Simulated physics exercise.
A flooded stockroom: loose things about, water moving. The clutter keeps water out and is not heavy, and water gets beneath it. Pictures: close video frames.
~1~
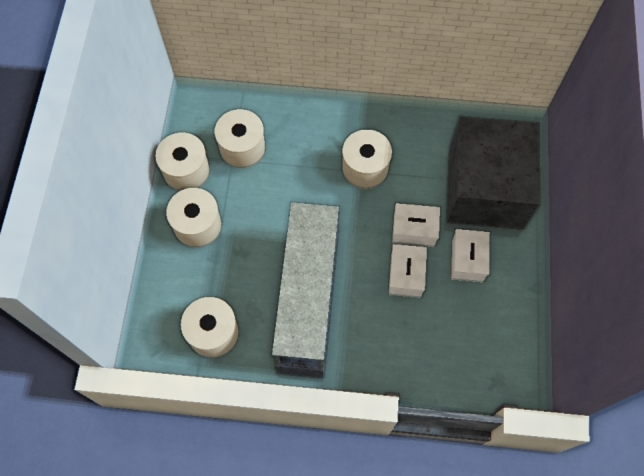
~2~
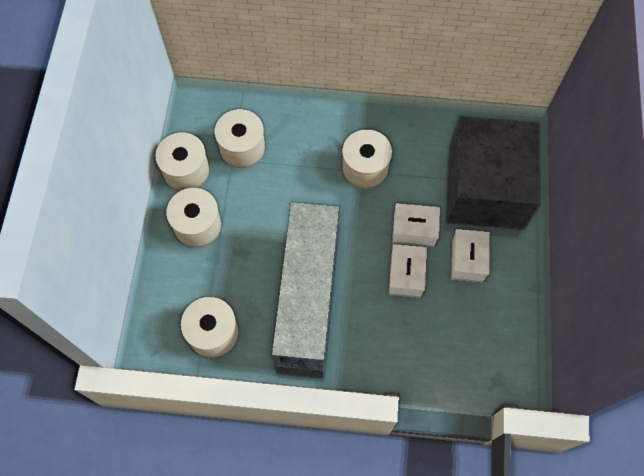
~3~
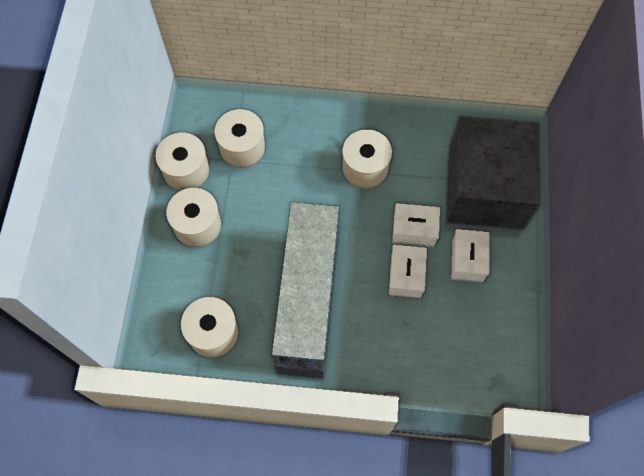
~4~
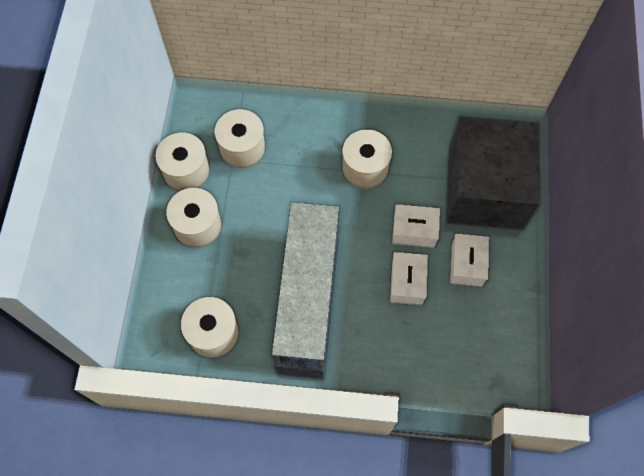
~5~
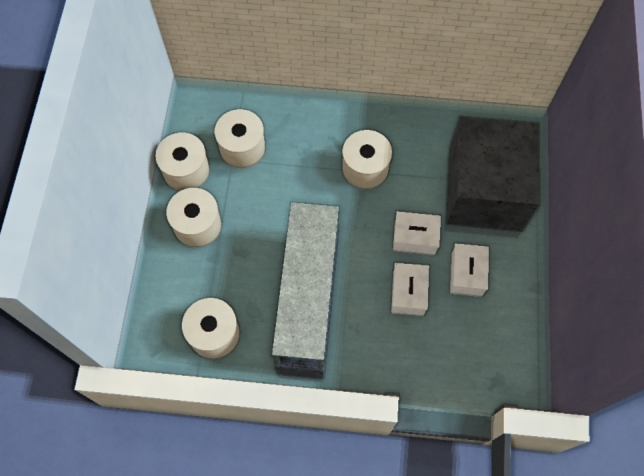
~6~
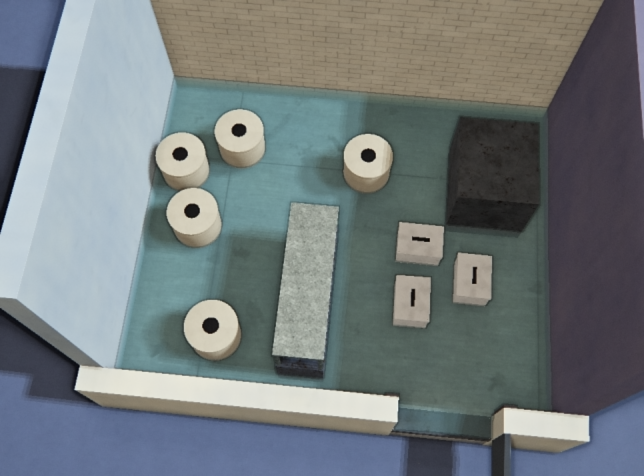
To begin with, cream drums and three pale boxes sit still around a long grey block on a flooded teal floor, and the barrier at the front gap swings outward. Then the boxes drift slightly toward the front wall, edging right late on, while the drums barely shift.
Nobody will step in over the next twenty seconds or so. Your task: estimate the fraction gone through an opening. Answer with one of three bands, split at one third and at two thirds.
One third to two thirds.
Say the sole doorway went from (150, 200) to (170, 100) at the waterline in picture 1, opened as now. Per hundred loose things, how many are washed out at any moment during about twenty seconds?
Estimate: Close to 100 per cent.
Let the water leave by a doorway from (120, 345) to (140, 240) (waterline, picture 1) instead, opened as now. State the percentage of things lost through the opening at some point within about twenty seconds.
90 %.
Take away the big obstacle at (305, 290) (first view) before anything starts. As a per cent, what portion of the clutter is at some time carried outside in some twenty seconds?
That comes to 60 in a hundred.
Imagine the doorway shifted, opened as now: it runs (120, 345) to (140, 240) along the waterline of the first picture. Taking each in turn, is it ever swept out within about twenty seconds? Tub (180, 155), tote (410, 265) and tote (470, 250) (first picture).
Result, in listed order: Exited / exited / retained.
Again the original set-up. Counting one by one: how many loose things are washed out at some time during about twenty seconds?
My tally gives 4.
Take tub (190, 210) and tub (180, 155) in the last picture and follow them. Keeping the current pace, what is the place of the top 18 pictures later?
(226, 199) and (206, 153), approximately.
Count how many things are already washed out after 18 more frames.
Total: 4.
A moment on, 0 of 8 are out; 8 afloat.
Next, 4 of 8 are out; 4 afloat.
Later, 4 of 8 are out; 4 afloat.
In the end, 4 of 8 are out; 4 afloat.
